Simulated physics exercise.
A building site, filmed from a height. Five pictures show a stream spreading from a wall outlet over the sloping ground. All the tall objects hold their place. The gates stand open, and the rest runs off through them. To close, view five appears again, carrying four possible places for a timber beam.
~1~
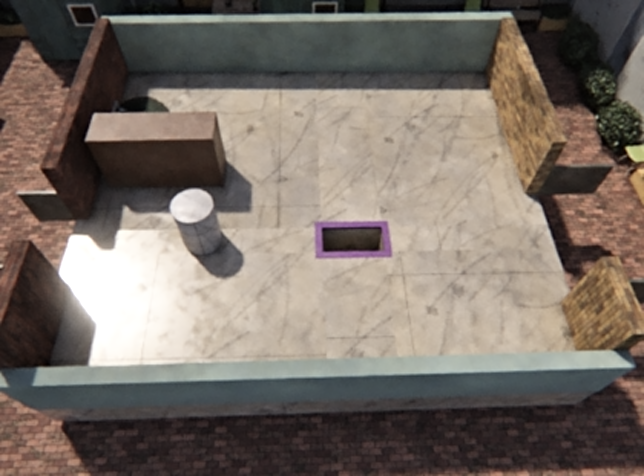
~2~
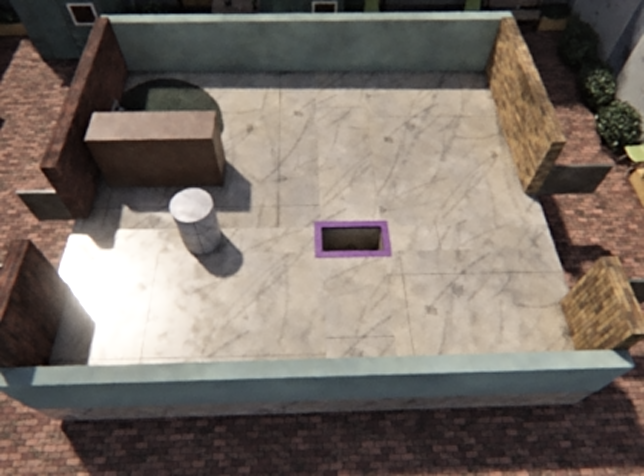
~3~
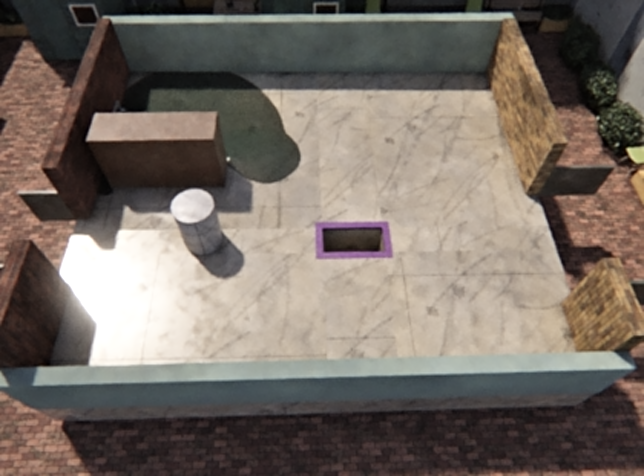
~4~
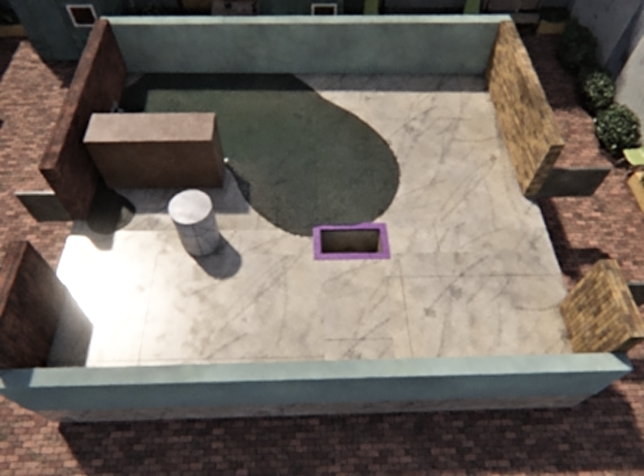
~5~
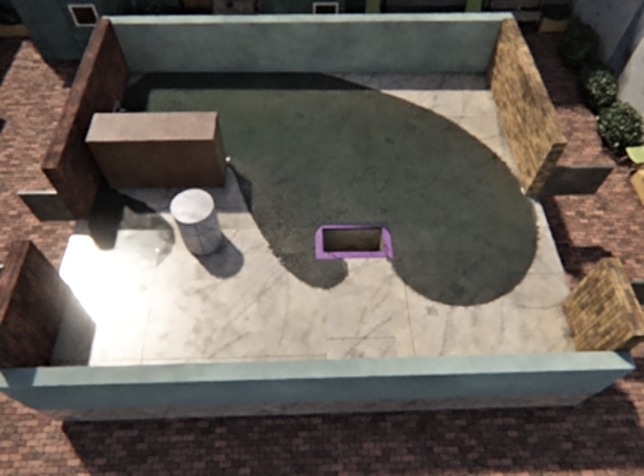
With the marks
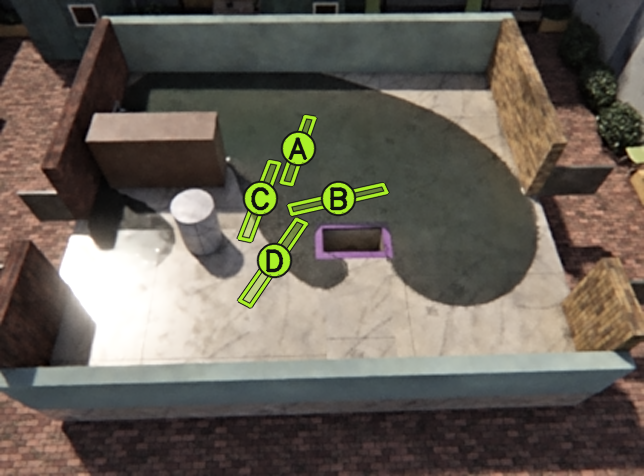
Dark water spread out from behind the brown block at the upper left, crept across the pale walled floor toward the right, then curled around the purple-edged pit and started running into it.
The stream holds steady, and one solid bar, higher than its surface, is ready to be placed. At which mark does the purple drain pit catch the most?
D beats the others.
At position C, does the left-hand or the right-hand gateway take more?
More leaves on the right.
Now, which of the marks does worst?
Position B.
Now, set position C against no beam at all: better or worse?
Position C is worse.
On the marked copy, A from (286, 183) to (309, 117); B from (290, 209) to (384, 188); C from (245, 239) to (274, 162); D from (245, 303) to (301, 221).
With A, about 10 % of the stream goes into the purple drain pit, about 87 % out by the gates.
With B, next to none of the stream goes into the purple drain pit, about 95 % out by the gates.
With C, about 10 % of the stream goes into the purple drain pit, about 86 % out by the gates.
With D, about 20 % of the stream goes into the purple drain pit, about 77 % out by the gates.
